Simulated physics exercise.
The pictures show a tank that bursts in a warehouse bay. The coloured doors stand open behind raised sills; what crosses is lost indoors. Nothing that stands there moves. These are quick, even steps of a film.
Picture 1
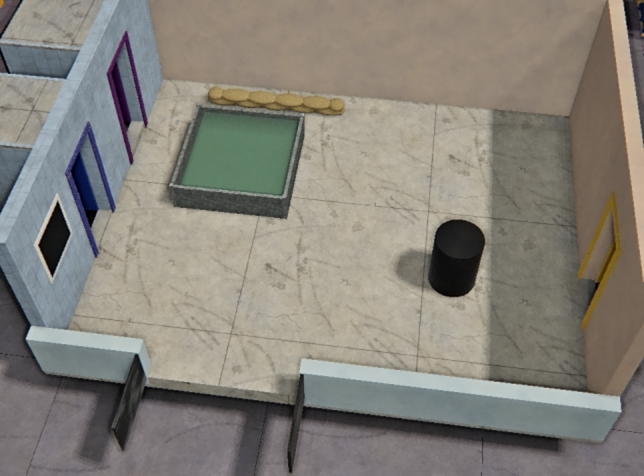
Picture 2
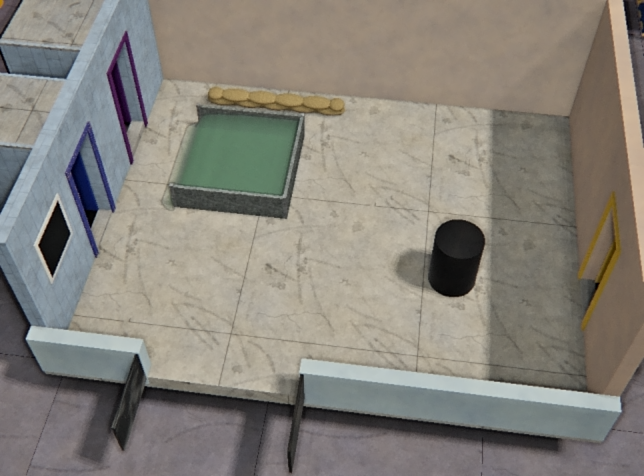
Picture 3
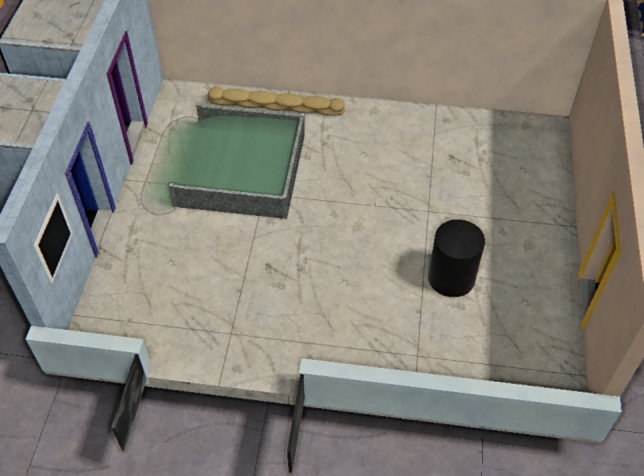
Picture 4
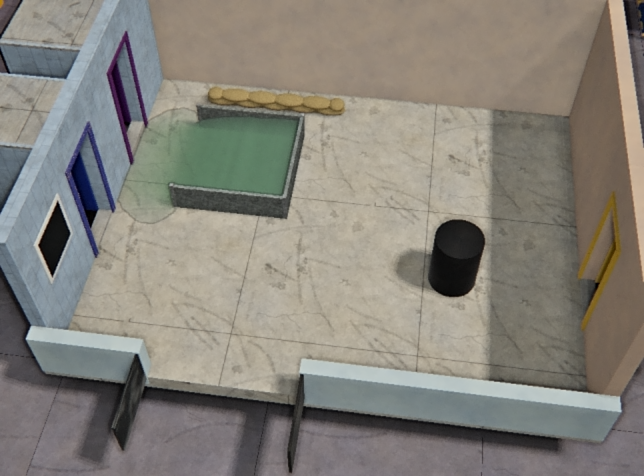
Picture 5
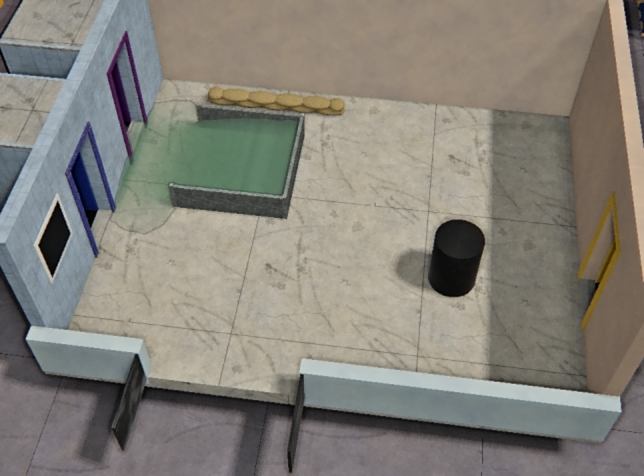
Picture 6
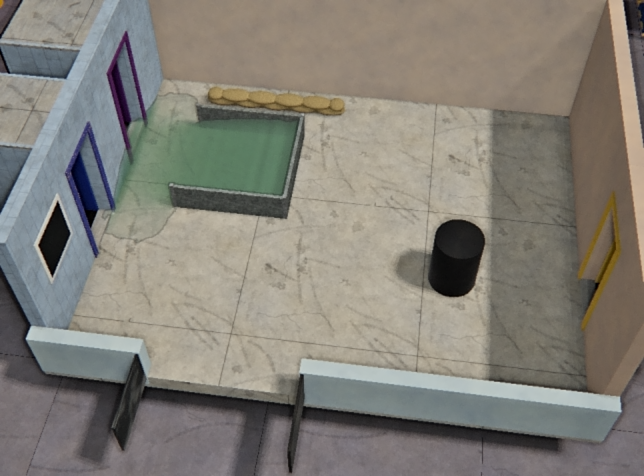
We see a square tank of green water in a pale-floored bay; its left side opens and water pours out, spreading leftward in a thinning sheet across the floor to the blue wall with open doorways.
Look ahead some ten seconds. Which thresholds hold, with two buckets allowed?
In the end: The yellow door stays under that; the blue door takes more than that; the purple door takes more than that.
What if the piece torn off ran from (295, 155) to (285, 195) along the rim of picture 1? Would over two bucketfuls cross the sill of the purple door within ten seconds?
Purple holds.
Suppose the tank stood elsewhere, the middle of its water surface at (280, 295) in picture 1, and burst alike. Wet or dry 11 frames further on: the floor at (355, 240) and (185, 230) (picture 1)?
In that order: No water, flooded.
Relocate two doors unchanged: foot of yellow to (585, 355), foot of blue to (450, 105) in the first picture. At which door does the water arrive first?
The purple door.
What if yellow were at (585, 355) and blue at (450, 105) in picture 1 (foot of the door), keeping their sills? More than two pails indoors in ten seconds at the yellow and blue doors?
In short: The yellow one keeps below it; the blue one lets less in.
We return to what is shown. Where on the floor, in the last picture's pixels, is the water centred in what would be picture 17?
Around (187, 167).
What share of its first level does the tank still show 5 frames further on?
Roughly 56 per cent.
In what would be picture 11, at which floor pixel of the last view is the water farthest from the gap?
At about (88, 278).
A moment on, water covers 10 % of the floor; the yellow door not reached, the blue door under two buckets in, the purple door over two buckets in.
Next, water covers 15 % of the floor; the yellow door not reached, the blue door under two buckets in, the purple door far over two buckets in.
Then, water covers 25 % of the floor; the yellow door not reached, the blue door over two buckets in, the purple door far over two buckets in.
Later, water covers 50 % of the floor; the yellow door not reached, the blue door over two buckets in, the purple door far over two buckets in.
In the end, water covers 75 % of the floor; the yellow door wet at the sill, nothing in, the blue door over two buckets in, the purple door far over two buckets in.
